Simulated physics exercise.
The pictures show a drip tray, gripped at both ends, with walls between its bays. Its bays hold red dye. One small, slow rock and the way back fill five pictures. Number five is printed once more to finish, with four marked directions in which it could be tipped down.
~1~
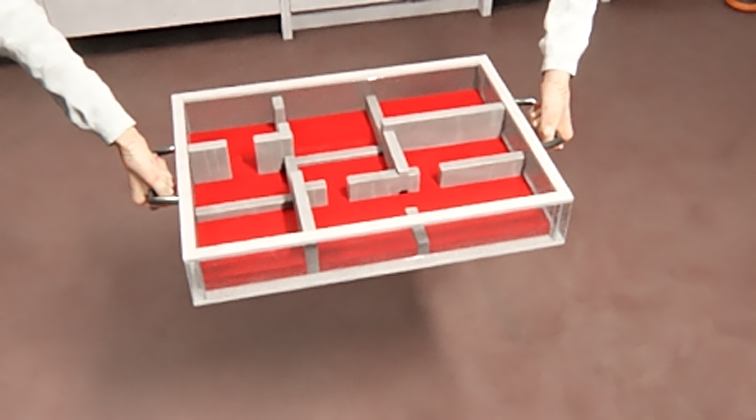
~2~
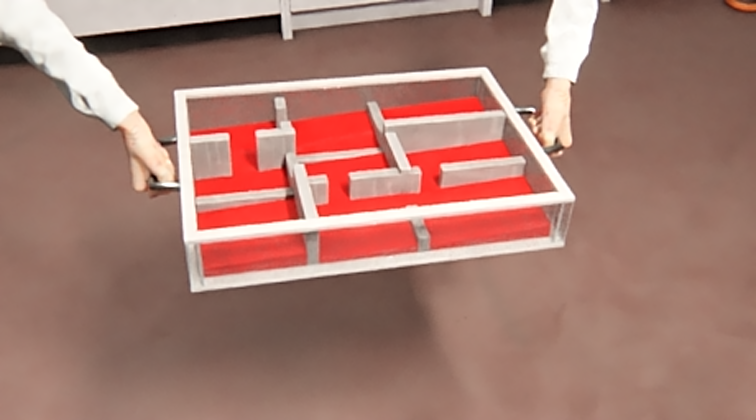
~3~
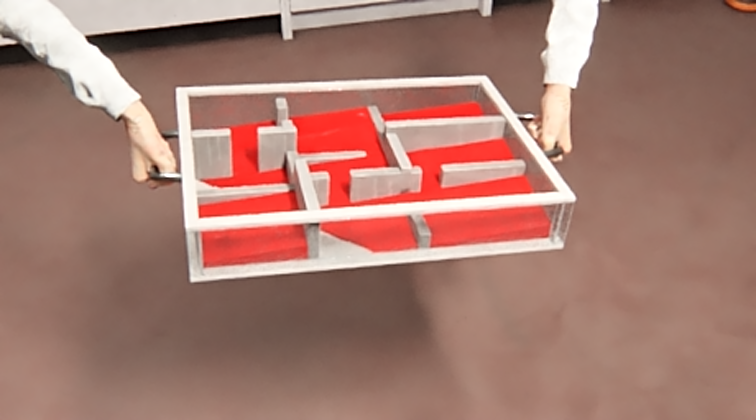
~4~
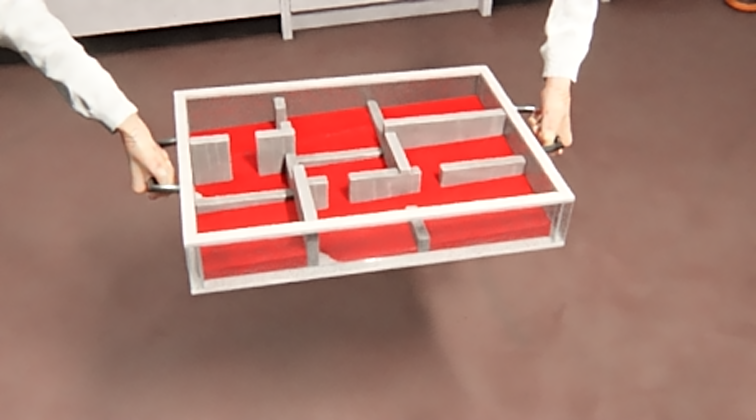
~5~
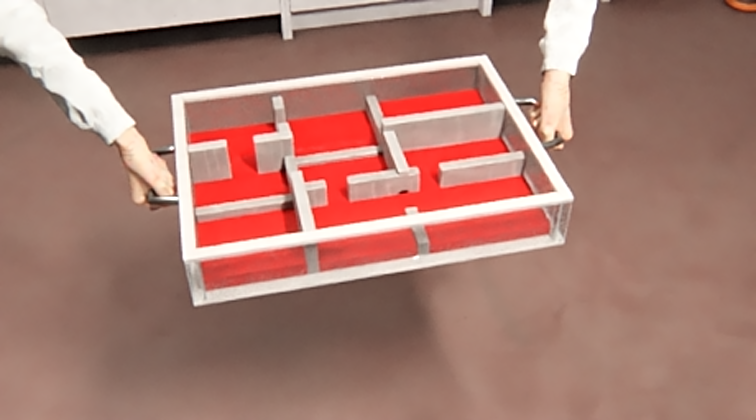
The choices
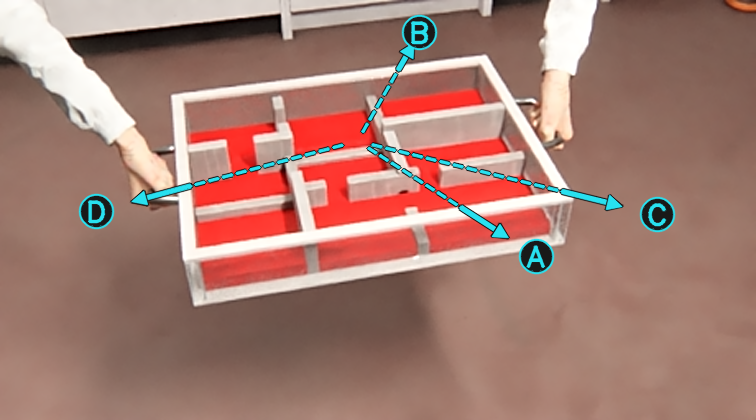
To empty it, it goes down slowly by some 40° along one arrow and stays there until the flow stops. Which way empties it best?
B beats the others.
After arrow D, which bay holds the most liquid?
That is the front left bay.
On the marked copy, A ends at (503, 234); B ends at (411, 47); C ends at (616, 204); D ends at (136, 200).
For arrow A, about 39 % stays in the tray, the largest part in the front right bay.
For arrow B, about 29 % stays in the tray, the largest part in the back right bay.
For arrow C, about 39 % stays in the tray, the largest part in the front right bay.
For arrow D, about 41 % stays in the tray, the largest part in the front left bay.
